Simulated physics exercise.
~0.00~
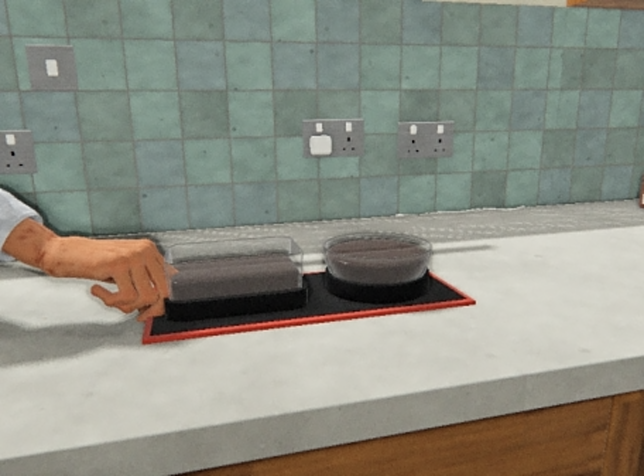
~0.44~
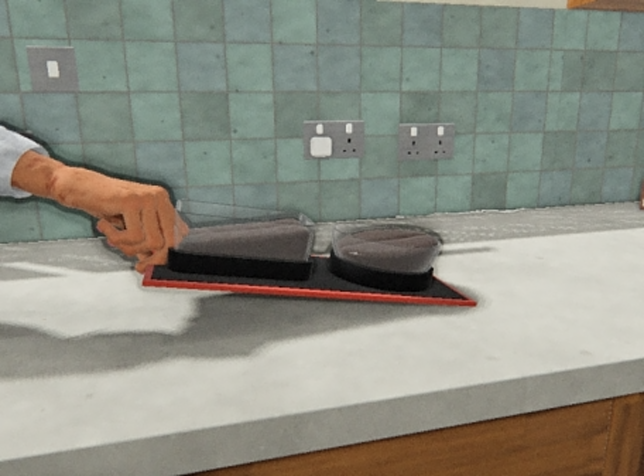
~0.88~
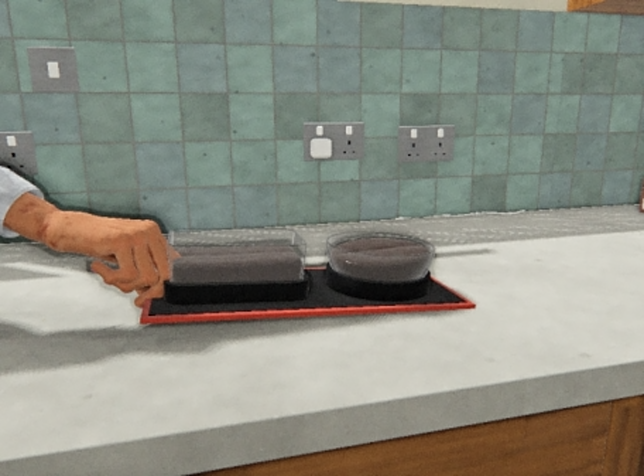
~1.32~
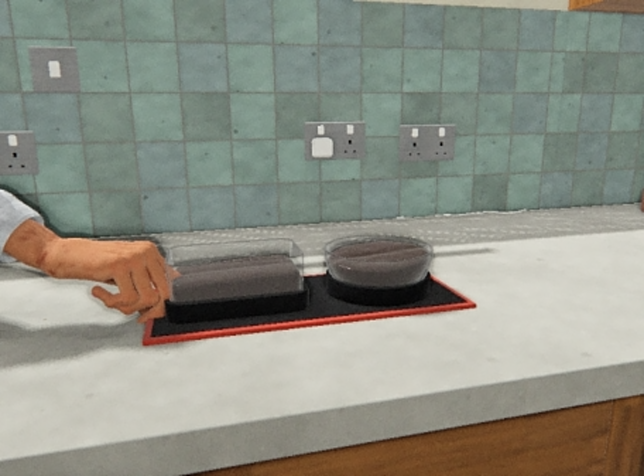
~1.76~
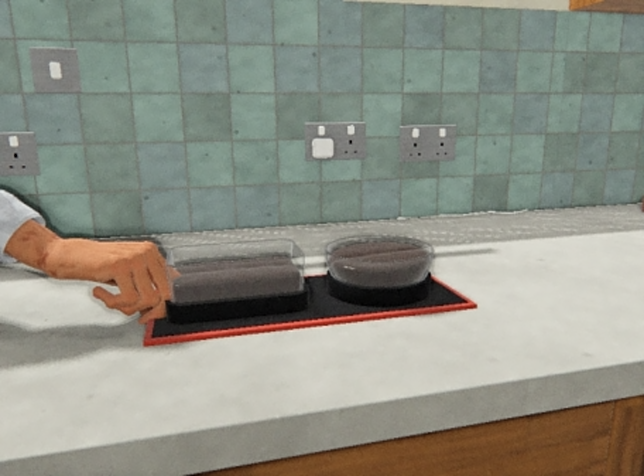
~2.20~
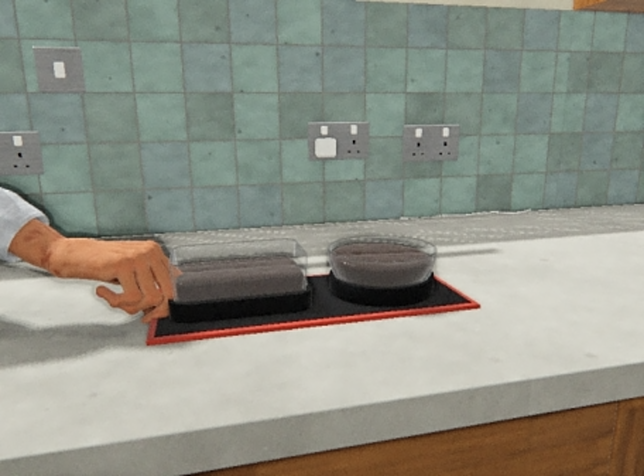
A hand tips up the left end of a tray holding two open containers, then lowers it flat.
